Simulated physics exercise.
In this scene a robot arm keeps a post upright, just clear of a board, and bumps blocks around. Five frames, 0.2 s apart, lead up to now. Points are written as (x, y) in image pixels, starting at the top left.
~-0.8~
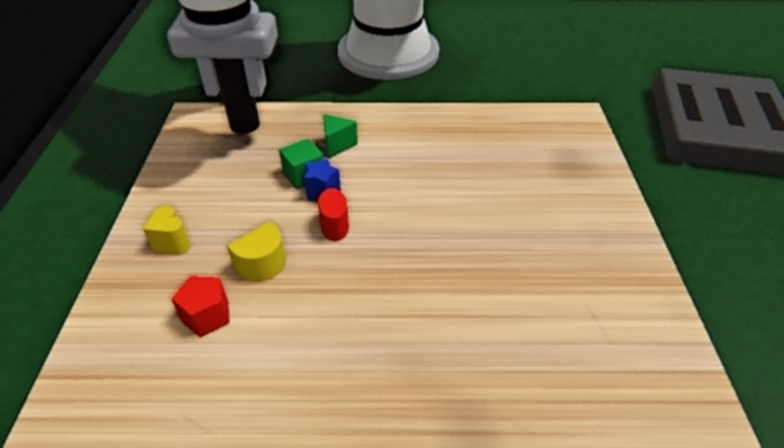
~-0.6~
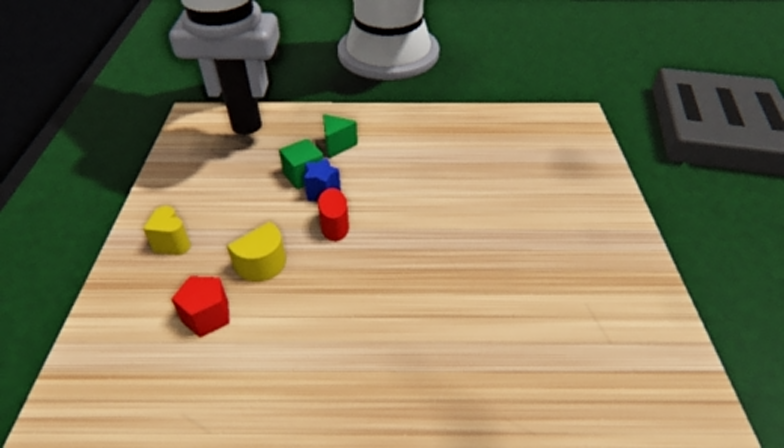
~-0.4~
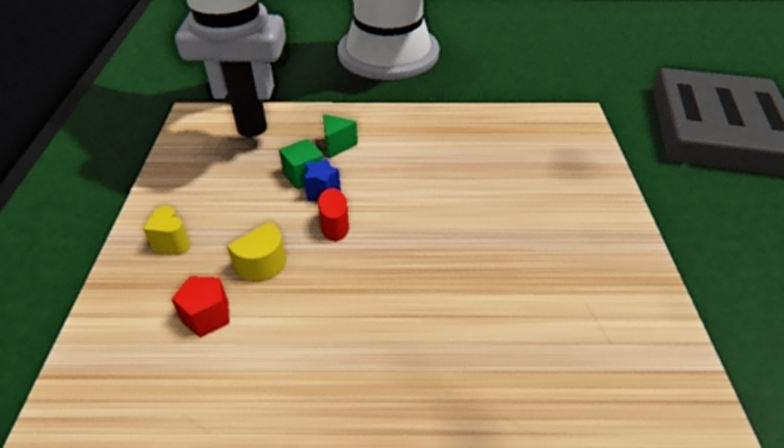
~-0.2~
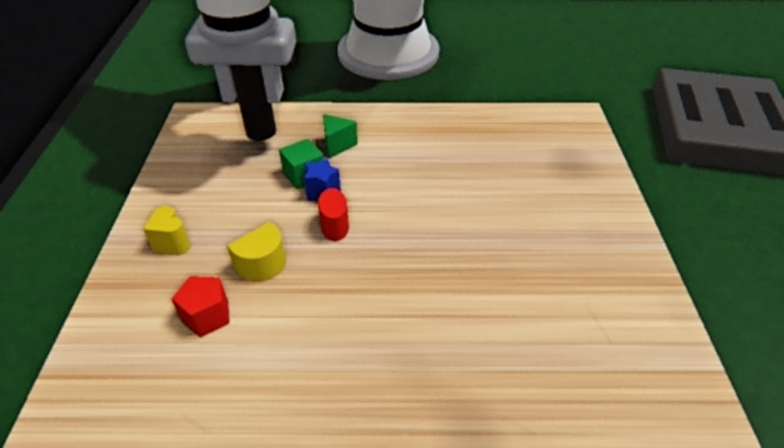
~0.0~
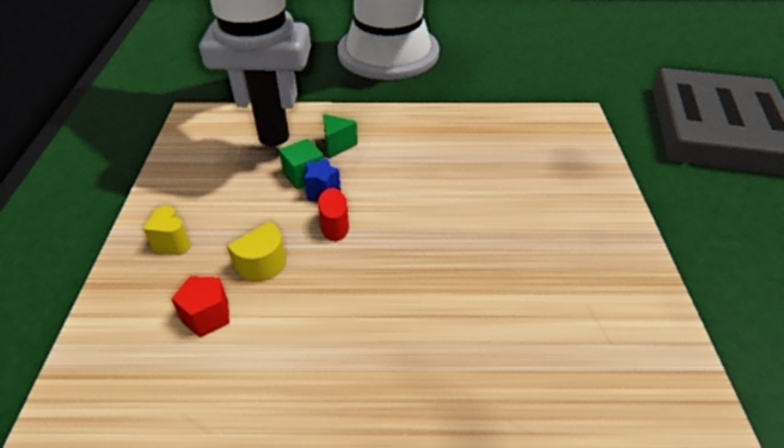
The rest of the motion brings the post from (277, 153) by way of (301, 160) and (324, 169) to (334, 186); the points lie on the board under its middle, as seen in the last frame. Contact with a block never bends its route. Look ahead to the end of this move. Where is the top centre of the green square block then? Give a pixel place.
In the picture, it is at (341, 184).
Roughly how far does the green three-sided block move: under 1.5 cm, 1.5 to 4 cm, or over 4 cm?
Result: Under 1.5 cm.
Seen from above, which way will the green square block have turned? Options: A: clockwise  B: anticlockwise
Letter A.
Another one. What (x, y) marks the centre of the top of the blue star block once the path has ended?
When the path ends, it will be at (357, 206).
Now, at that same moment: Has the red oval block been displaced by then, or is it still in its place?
That one moves away.
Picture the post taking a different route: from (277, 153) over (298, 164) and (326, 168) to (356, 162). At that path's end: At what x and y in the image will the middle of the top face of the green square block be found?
Pixel (332, 164).
The first path, step by step. One third of the way, post at (299, 145); green square block at (306, 156), turned 15° clockwise; blue star block at (323, 173).
Two thirds of the way, post at (322, 154); green square block at (327, 167), turned 30° clockwise; blue star block at (338, 188), turned 10° clockwise; red oval block at (337, 217), turned 15° clockwise.
At the end, post at (333, 171); green square block at (341, 184), turned 20° clockwise; blue star block at (357, 206); red oval block at (341, 230), turned 50° clockwise; green three-sided block unmoved.
